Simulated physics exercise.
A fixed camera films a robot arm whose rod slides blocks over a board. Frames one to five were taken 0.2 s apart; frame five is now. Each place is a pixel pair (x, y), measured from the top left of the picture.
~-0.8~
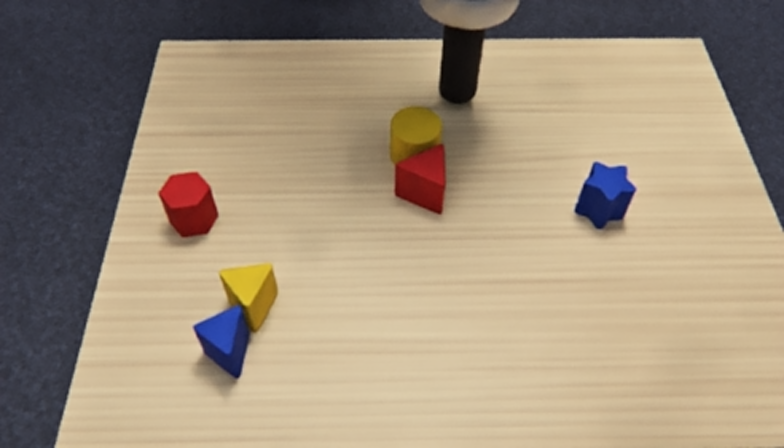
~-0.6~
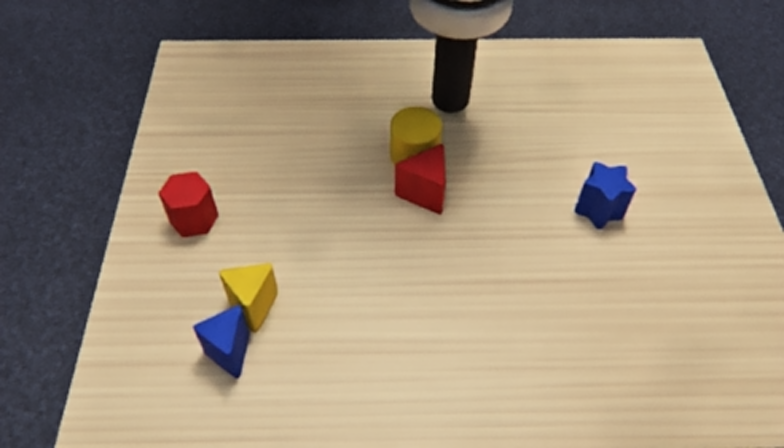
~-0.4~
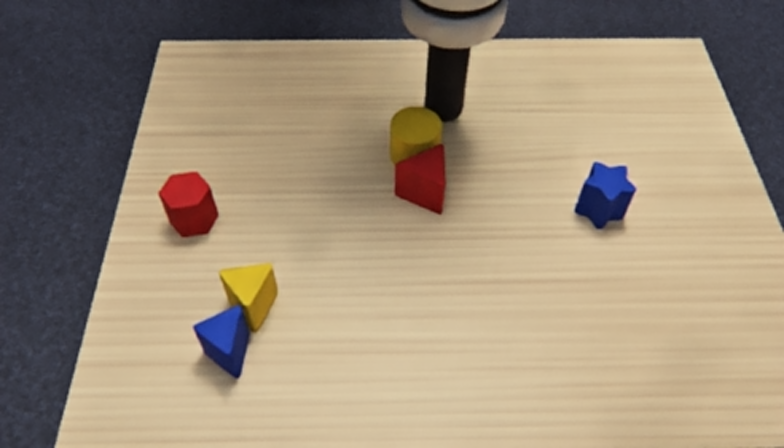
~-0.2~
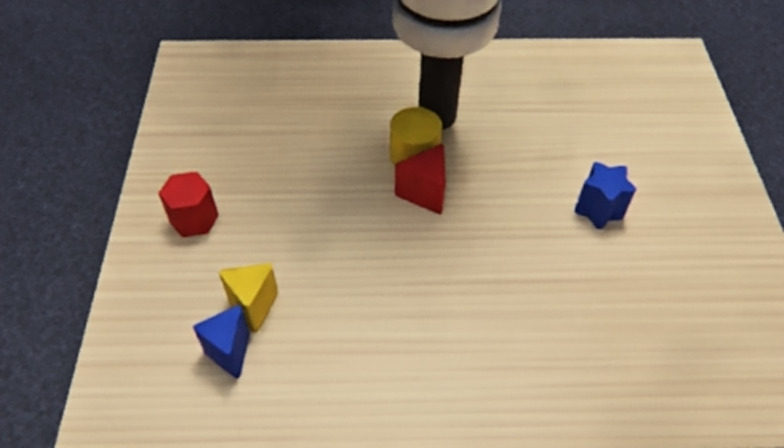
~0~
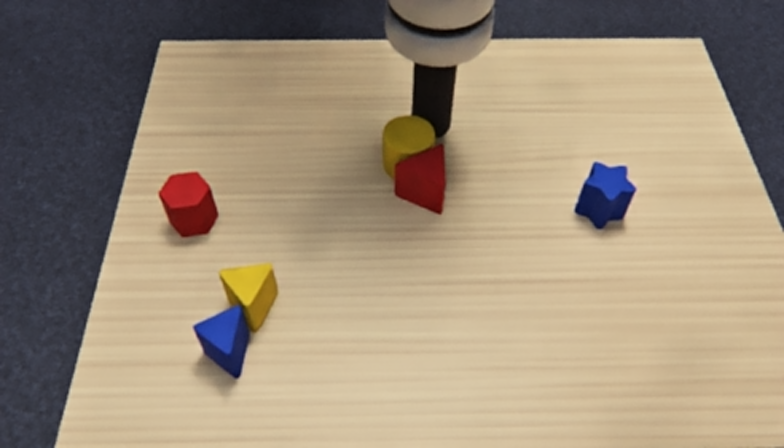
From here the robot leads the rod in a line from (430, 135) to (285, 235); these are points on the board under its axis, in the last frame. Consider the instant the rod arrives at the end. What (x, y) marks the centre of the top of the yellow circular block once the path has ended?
About (345, 213).
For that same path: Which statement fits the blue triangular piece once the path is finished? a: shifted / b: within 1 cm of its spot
My answer is option b.
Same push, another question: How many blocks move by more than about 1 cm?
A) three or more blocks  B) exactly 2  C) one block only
C (one block only)
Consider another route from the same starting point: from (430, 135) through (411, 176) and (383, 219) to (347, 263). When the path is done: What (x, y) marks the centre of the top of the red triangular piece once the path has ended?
It should be at (433, 186) by then.
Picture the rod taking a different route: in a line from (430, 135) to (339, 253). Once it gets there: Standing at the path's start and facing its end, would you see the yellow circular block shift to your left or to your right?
Well, taking the path from its start to its end as straight ahead, the yellow circular block moves to the right.
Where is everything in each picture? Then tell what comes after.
The first frame shows lower end of the rod (457, 92), tops of blocks, blue triangular piece (221, 328), yellow triangular piece (246, 280), yellow circular block (416, 124), red triangular piece (427, 164).
The second frame shows rod (450, 101), blocks as before.
The third frame shows rod (443, 110), blocks as before.
The fourth frame shows rod (437, 118), blocks as before.
The fifth frame shows rod (431, 126), blue triangular piece (221, 328), yellow triangular piece (246, 280), yellow circular block (409, 133), red triangular piece (427, 164).
On the path given first. One third of the way, rod (385, 157); yellow circular block (369, 170); red triangular piece (428, 169), turned 15° anticlockwise.
Two thirds of the way, rod (336, 191); yellow circular block (348, 207); red triangular piece (428, 169), turned 15° anticlockwise.
At the end, rod (284, 226); blue triangular piece not moved; yellow triangular piece not moved; yellow circular block (345, 213); red triangular piece (428, 169), turned 15° anticlockwise.
